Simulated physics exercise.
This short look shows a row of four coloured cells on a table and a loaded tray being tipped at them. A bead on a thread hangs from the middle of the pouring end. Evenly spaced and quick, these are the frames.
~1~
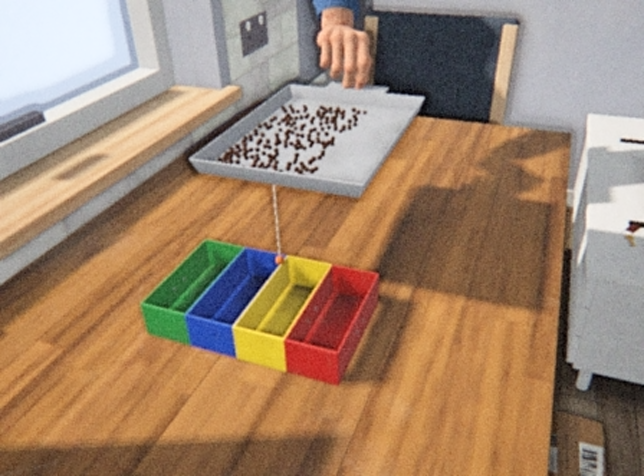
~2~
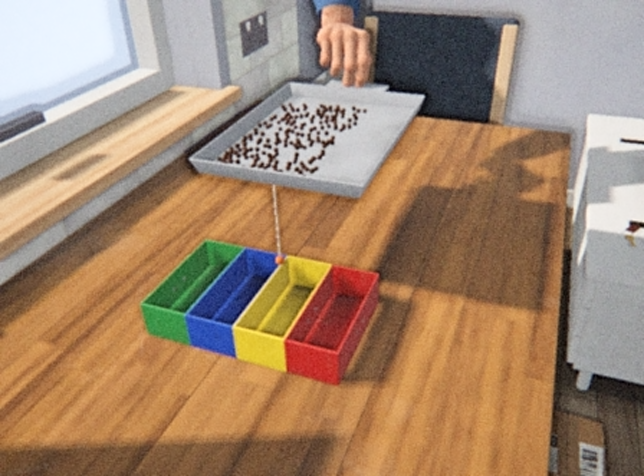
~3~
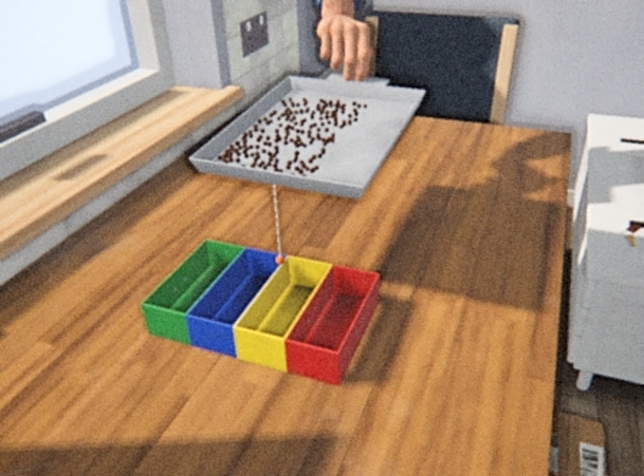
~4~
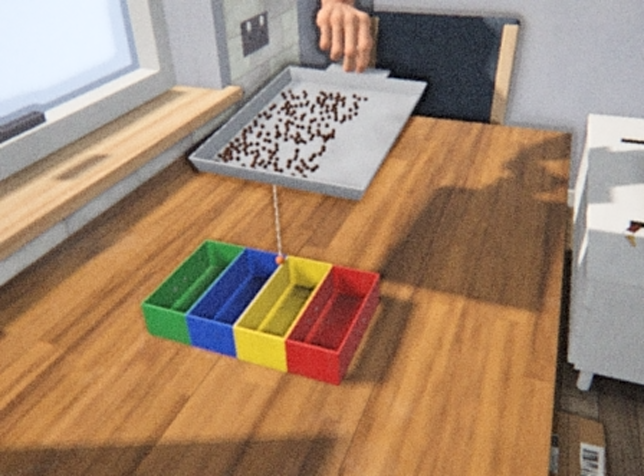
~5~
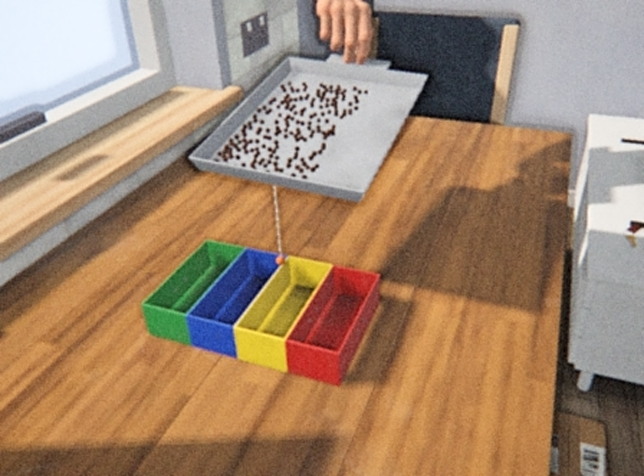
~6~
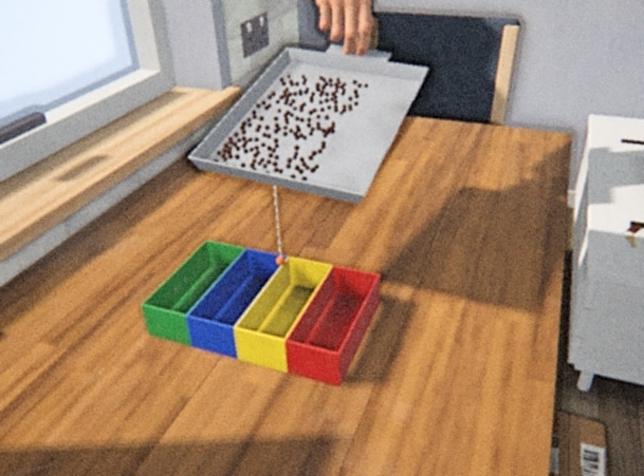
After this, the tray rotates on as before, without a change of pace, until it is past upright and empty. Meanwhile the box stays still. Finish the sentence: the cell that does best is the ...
... Red cell.
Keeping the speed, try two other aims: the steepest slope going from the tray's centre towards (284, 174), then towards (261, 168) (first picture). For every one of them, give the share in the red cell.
About 10 and 0 percent.
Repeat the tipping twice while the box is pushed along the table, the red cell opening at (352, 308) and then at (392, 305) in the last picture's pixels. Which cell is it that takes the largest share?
Result 1: The cell in red. Result 2: The yellow cell.
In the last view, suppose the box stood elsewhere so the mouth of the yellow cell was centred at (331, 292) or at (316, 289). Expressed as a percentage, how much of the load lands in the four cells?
Roughly 100% on the first try and 100% on the second.
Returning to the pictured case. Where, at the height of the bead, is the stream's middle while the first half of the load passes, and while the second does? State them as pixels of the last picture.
First part (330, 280), rest (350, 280).
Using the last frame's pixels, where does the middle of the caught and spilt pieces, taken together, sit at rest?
At about (333, 329), give or take.
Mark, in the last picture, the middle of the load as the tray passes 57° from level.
Somewhere near pixel (307, 185).
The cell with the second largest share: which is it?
That one is that yellow cell.
Shortly afterwards, tray tipped steeply; all but a few on the tray; only a few in the red cell; only a few falling or outside the box.
Next, tray tipped right over; a little on the tray; near half in the red cell; near a quarter in the yellow cell; only a few in the blue cell; a little falling or outside the box.
Some moments later, tray tipped past a quarter turn; near two thirds in the red cell; near a quarter in the yellow cell; only a few in the blue cell; a little falling or outside the box.
In the end, tray tipped past a quarter turn; near two thirds in the red cell; near a quarter in the yellow cell; only a few in the blue cell; none at all in the green cell; a little outside the box.
